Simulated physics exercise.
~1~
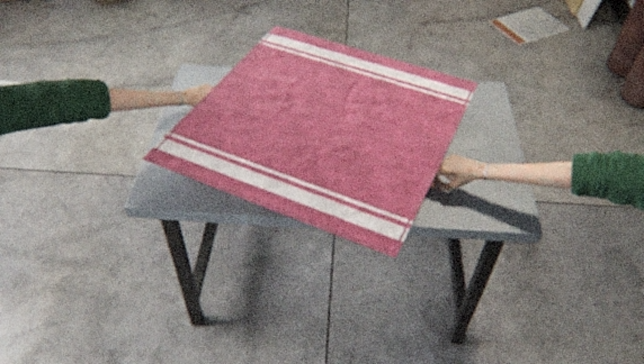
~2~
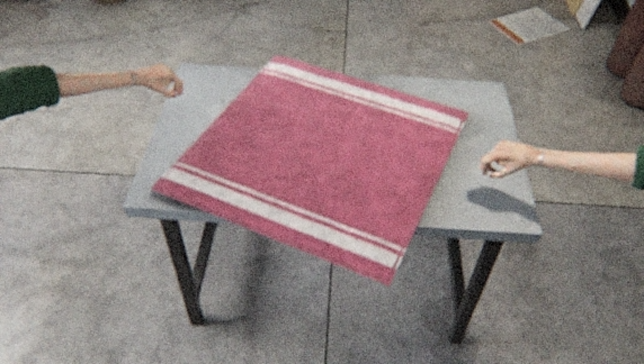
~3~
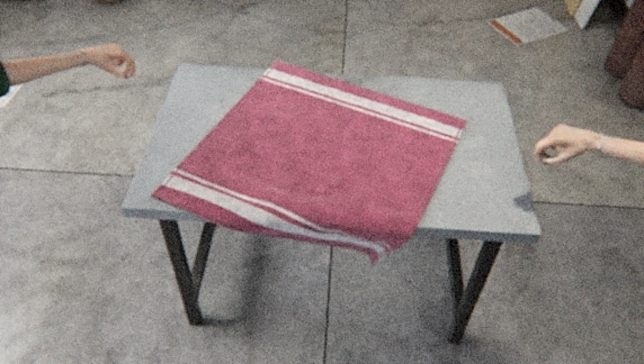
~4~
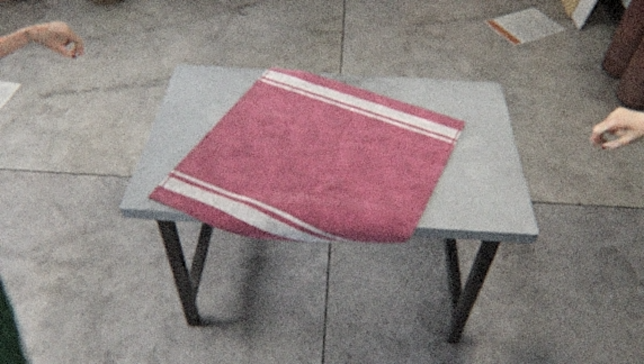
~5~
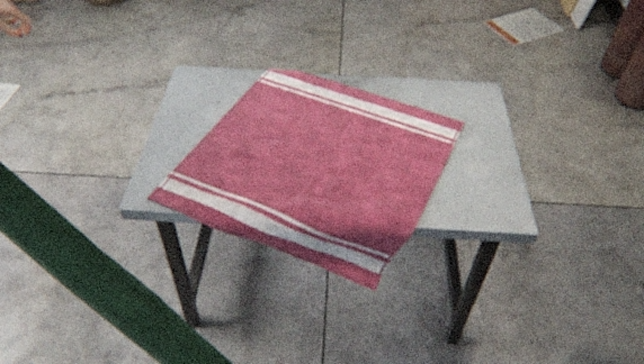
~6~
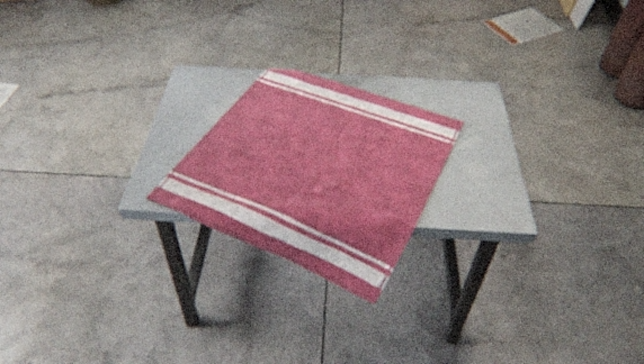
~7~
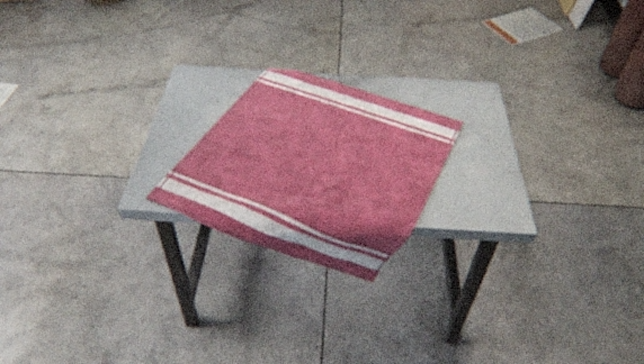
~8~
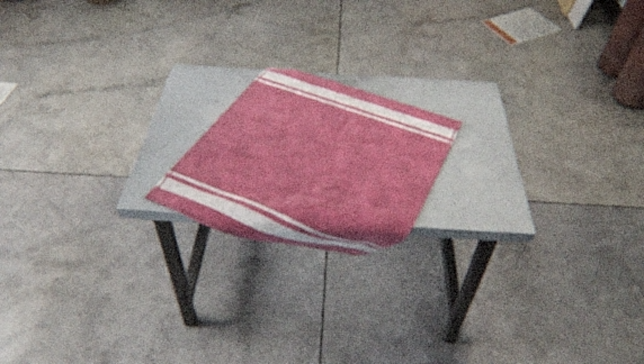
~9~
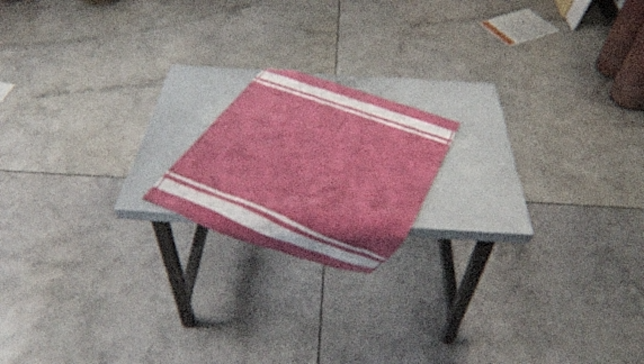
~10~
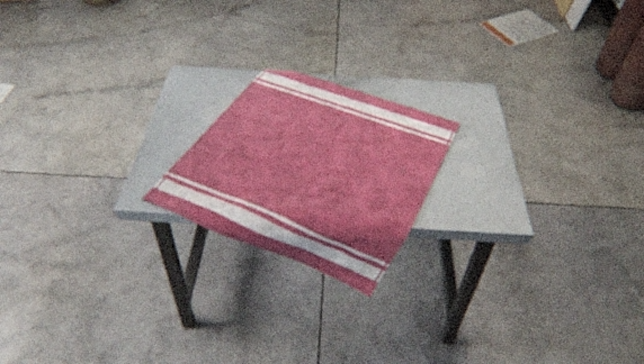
To begin with, two hands in green sleeves hold a pinkish-red hand towel with white stripes, stretched flat at an angle above a grey workbench. They let go, and the towel drops a short way onto the top, with one corner reaching past the front edge. As the hands draw back to either side, the overhanging part dips and curls under the edge. It then swings out and back a few times while a green sleeve crosses the lower left and leaves. At the end the towel remains on the bench, mostly on the top, its front corner hanging over the edge.
